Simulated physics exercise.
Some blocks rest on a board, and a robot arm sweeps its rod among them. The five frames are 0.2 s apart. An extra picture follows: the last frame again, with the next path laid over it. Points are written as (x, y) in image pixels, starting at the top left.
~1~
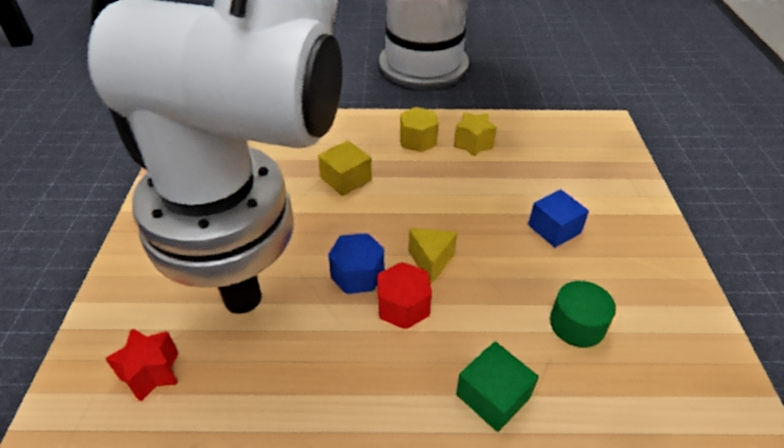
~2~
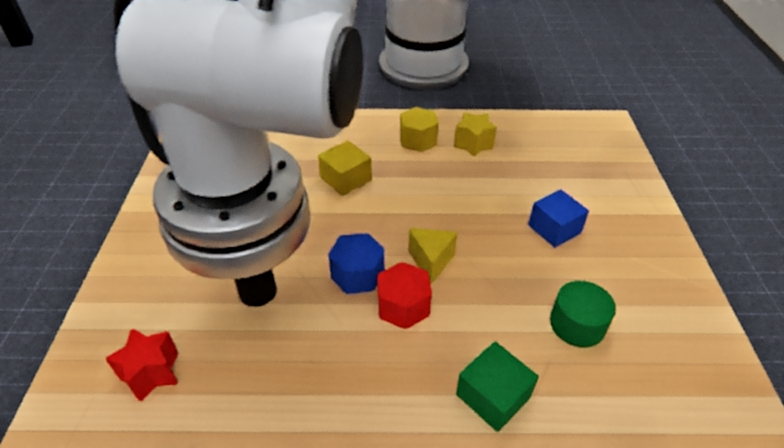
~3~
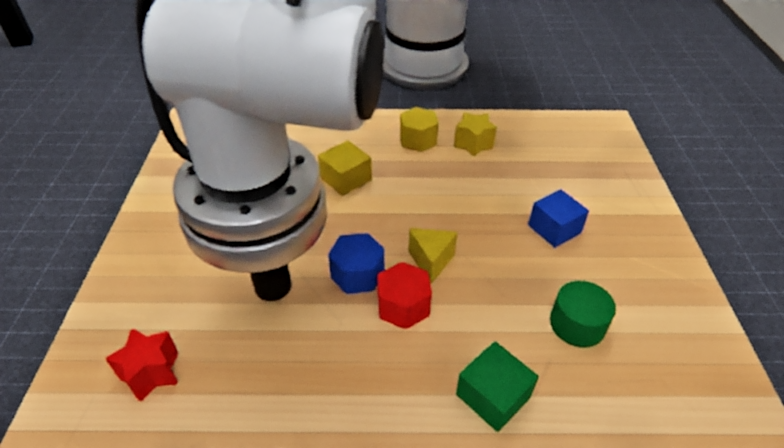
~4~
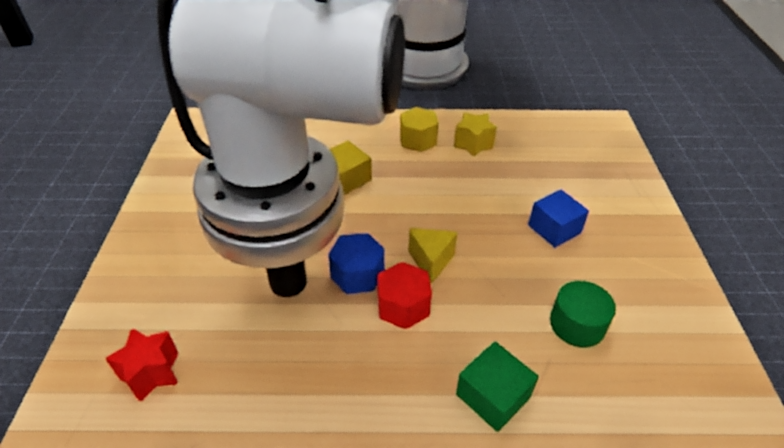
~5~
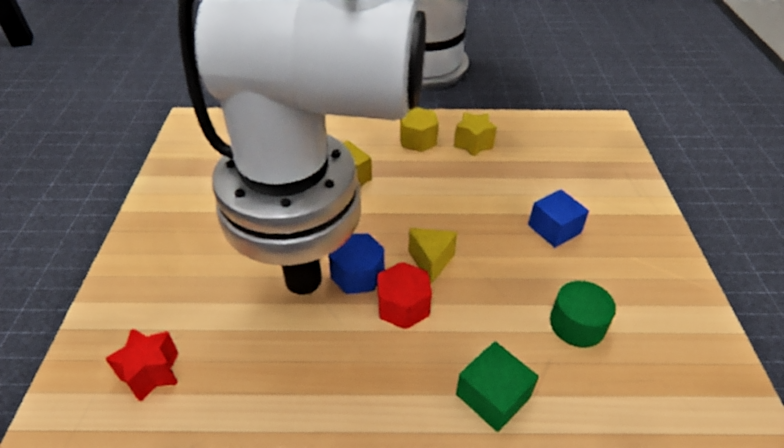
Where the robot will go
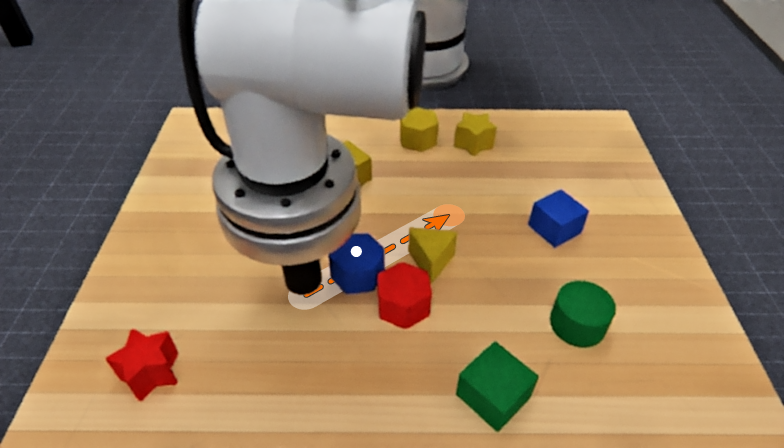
A robot arm sliding its black rod slowly rightward across a wooden board, nearing a blue hexagon among still coloured blocks.
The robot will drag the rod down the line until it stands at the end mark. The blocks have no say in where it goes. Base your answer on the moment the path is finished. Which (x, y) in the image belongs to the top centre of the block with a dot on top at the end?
Top centre: (483, 214).
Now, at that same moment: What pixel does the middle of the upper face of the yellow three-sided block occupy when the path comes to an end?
I expect it at (493, 246).
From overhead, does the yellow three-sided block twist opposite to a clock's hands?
I expect not.
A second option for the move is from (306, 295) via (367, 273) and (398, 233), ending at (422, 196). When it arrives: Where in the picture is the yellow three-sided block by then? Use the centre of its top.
So, by the moment the path ends, you'll find the top centre of the yellow three-sided block at (453, 235).
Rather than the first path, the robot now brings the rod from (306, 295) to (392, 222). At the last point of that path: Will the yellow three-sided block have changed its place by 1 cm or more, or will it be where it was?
It shifts.
The drawn path runs from (306, 295) directly to (449, 215); the dot is on the blue hexagon.
On the path given first. One third of the way, rod at (358, 251); blue hexagon at (400, 237), turned 25° clockwise; yellow three-sided block at (441, 239).
Two thirds of the way, rod at (407, 225); blue hexagon at (449, 223), turned 65° clockwise; yellow three-sided block at (482, 242), turned 50° clockwise.
At the end, rod at (451, 201); blue hexagon at (483, 214), turned 120° clockwise; red hexagon not moved; yellow three-sided block at (493, 246), turned 90° clockwise.
